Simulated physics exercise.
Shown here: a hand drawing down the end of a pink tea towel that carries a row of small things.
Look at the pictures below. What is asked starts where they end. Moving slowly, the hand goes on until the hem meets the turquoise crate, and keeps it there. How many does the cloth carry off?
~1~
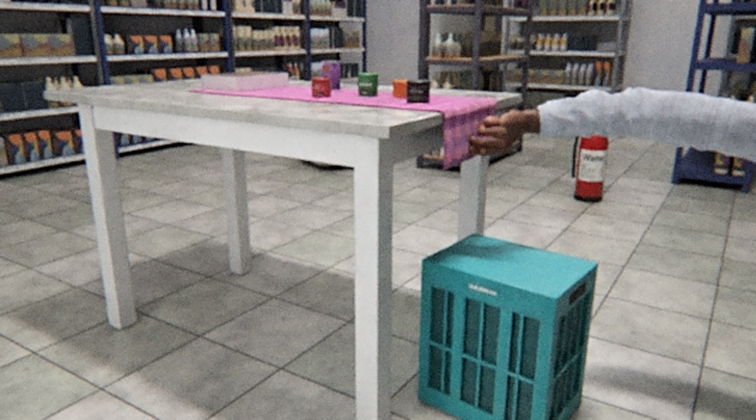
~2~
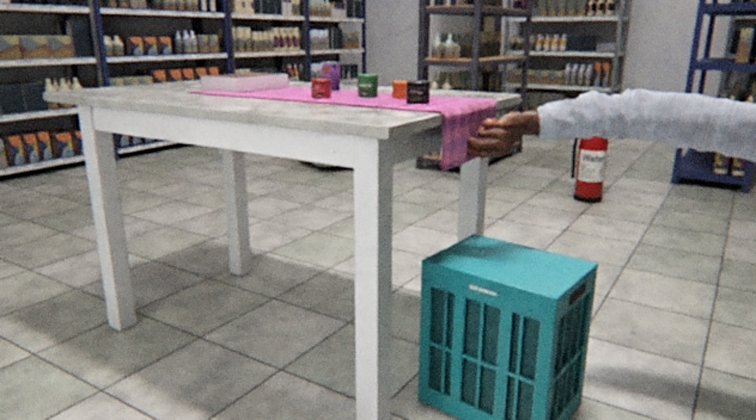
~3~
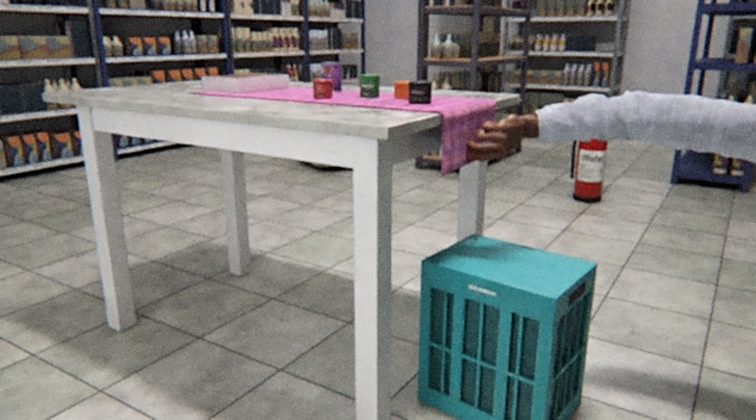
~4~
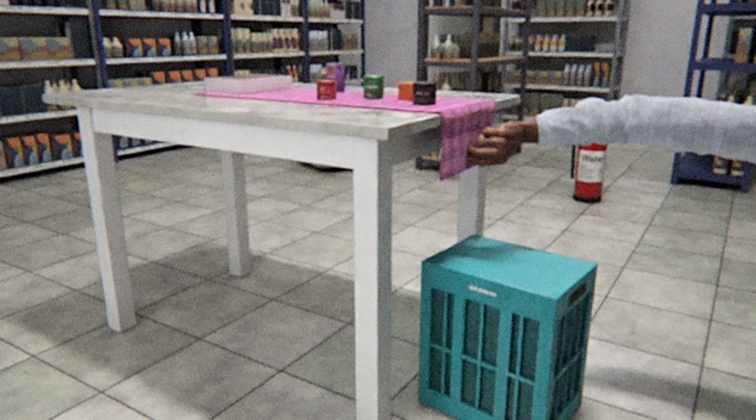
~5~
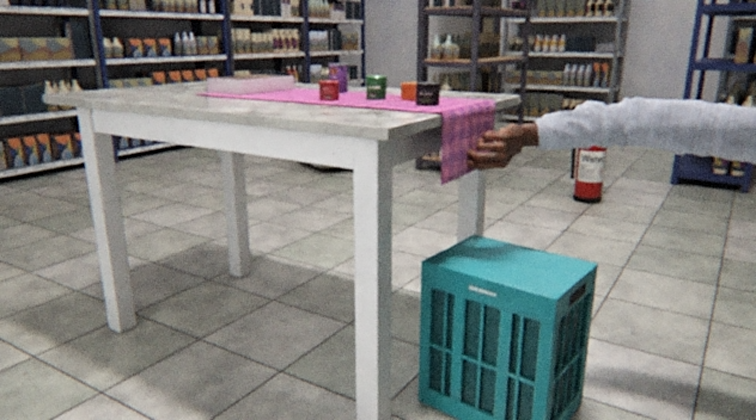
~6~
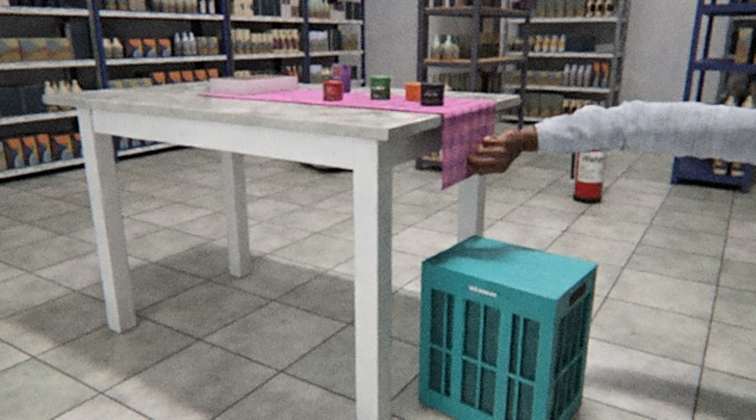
I expect two of them not to stay on top.
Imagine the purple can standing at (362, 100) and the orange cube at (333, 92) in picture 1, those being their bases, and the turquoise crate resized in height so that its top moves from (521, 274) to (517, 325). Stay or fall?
In the end the purple can is no longer on top and the orange cube is still on top.
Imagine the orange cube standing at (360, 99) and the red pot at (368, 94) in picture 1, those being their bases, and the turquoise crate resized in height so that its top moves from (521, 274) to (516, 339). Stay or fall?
Observed: Orange cube departs; red pot departs.
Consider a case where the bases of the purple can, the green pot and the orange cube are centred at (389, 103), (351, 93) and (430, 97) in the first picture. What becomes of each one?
The purple can is off the top, the green pot is still on top and the orange cube is off the top.
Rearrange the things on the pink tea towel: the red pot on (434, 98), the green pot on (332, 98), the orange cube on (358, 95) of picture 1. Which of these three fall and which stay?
Red pot gone, green pot stays, orange cube stays.
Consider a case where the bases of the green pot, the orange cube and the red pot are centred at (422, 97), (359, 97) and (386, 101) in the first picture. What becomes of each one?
Short version: Green pot drops, orange cube stays, red pot drops.
Early on, hem near (469, 197); all still up.
Midway, hem near (468, 227); black pot gone.
Near the end, hem on the crate; black pot and orange cube gone.
Finally, hem on the crate; black pot and orange cube gone. It carries off two.
